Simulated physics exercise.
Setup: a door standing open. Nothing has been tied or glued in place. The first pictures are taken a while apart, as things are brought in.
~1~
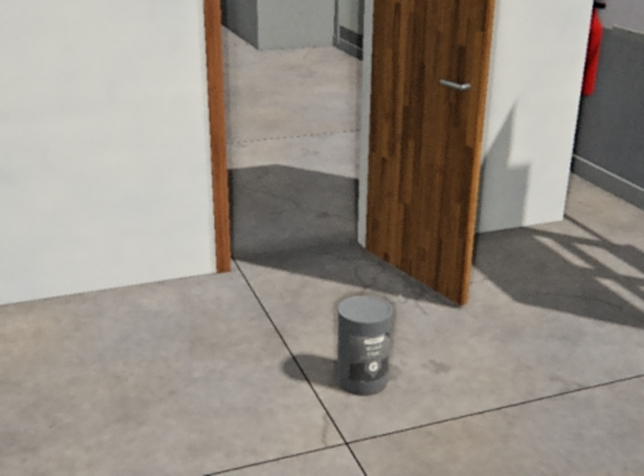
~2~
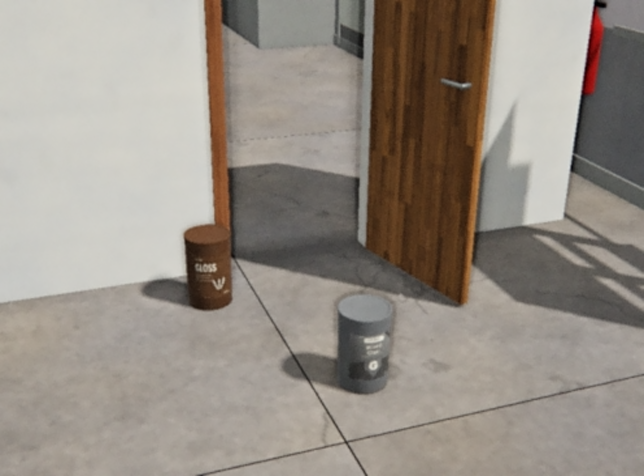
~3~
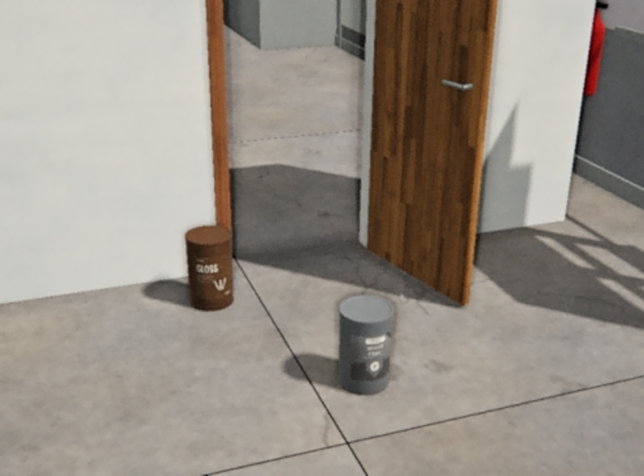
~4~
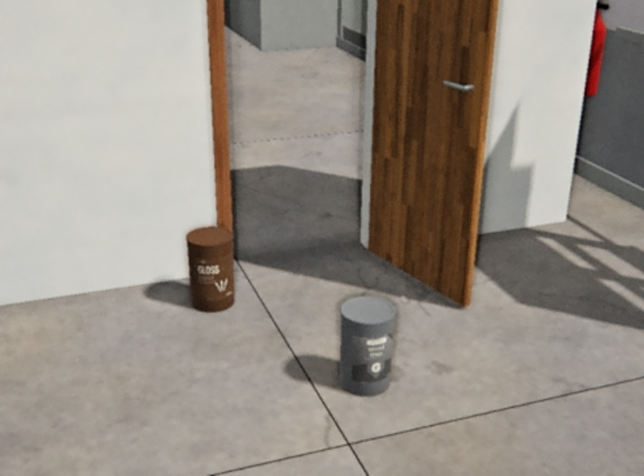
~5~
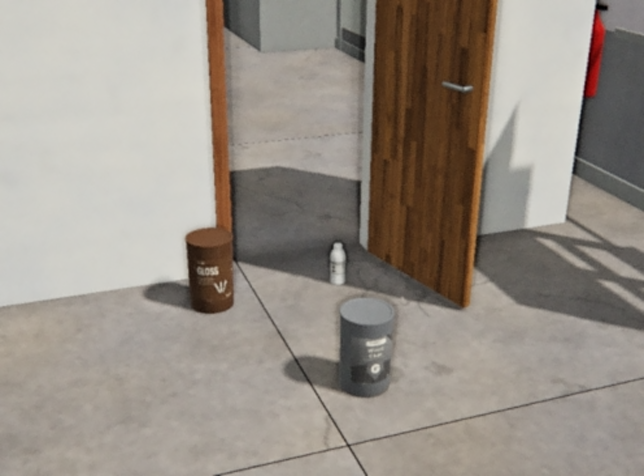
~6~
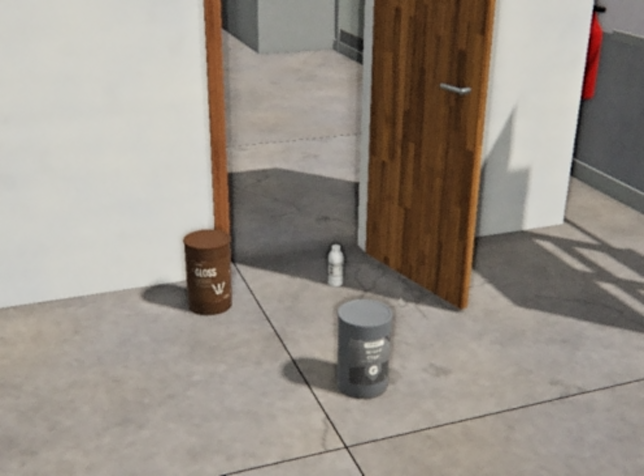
A brown pail appears on the floor left of the open doorway, joining a grey pail that already sits in front of it. Later, a small white bottle appears in the doorway, behind the grey pail and beside the wooden door, while the door stays wide open and still.
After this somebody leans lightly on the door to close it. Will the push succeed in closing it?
Turns out the door touches the frame just fine.
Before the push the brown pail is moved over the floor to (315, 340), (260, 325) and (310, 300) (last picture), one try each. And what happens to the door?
First it finishes its swing, then it finishes its swing, and last it cannot finish its swing.
Then, 1.30 s later than the last frame, open by 70°.
Then, 2.20 s later than the last frame, open by 35°; white bottle moved about its own width near (318, 261).
Then, 2.90 s later than the last frame, open by 10°; white bottle moved well along near (295, 250).
When it is over, open by 0°; moved from the start, white bottle; the other 2 as before. End places, in pixels of the last picture, white bottle near (290, 244).
